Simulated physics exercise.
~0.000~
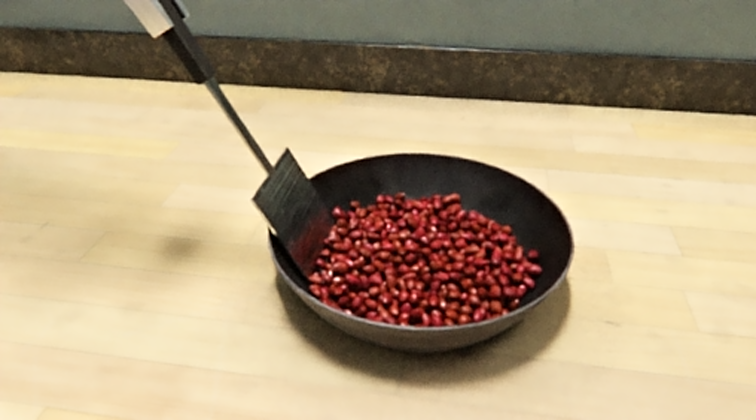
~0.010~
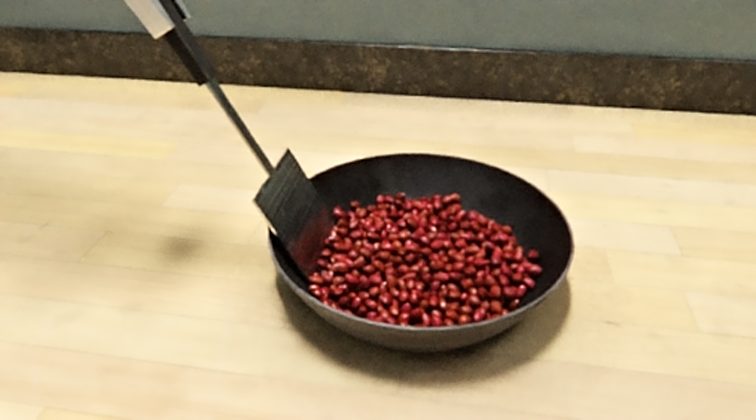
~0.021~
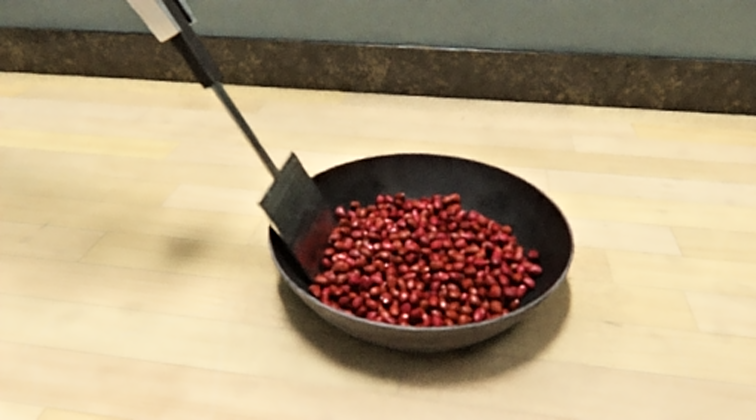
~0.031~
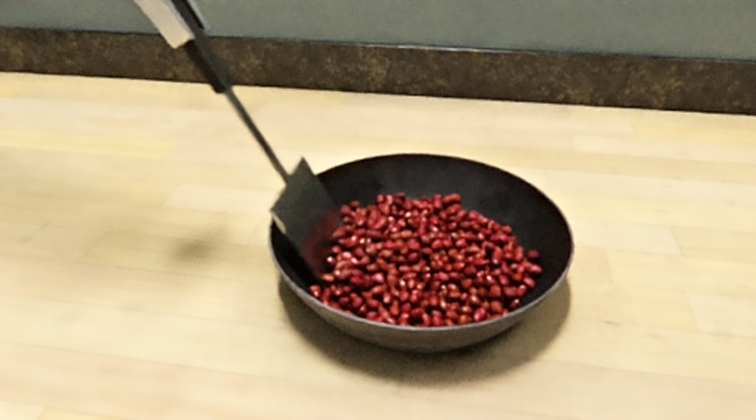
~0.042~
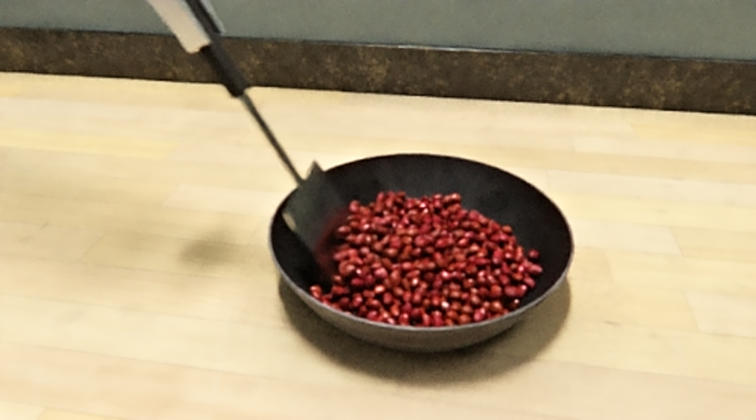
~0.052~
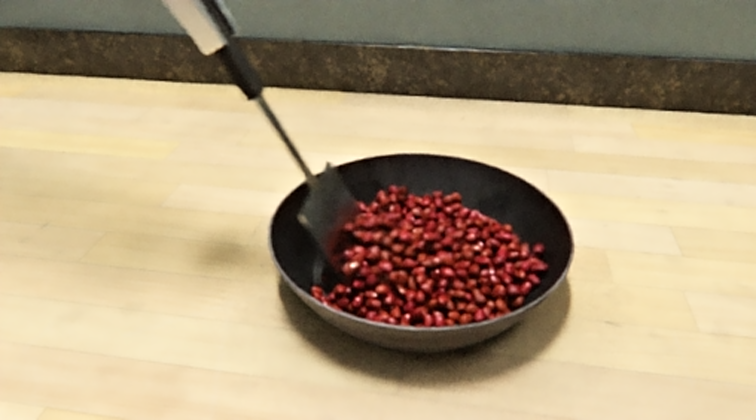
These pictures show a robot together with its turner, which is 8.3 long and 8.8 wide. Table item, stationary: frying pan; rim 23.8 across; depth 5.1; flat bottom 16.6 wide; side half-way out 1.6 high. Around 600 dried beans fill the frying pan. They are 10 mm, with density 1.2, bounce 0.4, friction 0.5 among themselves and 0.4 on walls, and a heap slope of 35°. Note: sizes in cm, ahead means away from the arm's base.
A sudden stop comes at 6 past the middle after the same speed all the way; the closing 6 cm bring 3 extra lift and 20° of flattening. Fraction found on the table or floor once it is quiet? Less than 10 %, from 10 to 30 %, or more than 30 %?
From 10 to 30 %.
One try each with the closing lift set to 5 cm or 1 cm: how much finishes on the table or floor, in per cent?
It comes to around 15 per cent on the first try and around 10 per cent on the second.
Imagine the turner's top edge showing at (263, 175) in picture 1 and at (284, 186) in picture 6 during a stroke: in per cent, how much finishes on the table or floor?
Some 0 percent ends up on the table or floor.
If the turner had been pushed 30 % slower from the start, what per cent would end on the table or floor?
In that case, close to 5 per cent.
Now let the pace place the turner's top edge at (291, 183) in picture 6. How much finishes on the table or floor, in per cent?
Expect some 0 per cent there.
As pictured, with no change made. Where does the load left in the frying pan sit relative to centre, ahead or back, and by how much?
What stays is shifted forward by around 4.5 cm.
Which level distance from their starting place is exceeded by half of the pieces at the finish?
Roughly 3 centimetres.
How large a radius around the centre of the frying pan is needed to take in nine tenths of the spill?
That works out to near 35 cm.
By 0.08 s, sloping 62°, highest piece 6 above the table; 599 in the frying pan.
By 0.11 s, sloping 55°, highest piece 7 above the table; 599 in the frying pan.
By 0.32 s, sloping 42°, highest piece 6 above the table; 515 in the frying pan, 77 on the table or floor, 7 on the blade or in flight.
By 1.37 s, sloping 42°, highest piece 6 above the table; 515 in the frying pan, 84 on the table or floor.
Final count, 515 in the frying pan, 84 on the table or floor. That is 14 % on the table or floor.
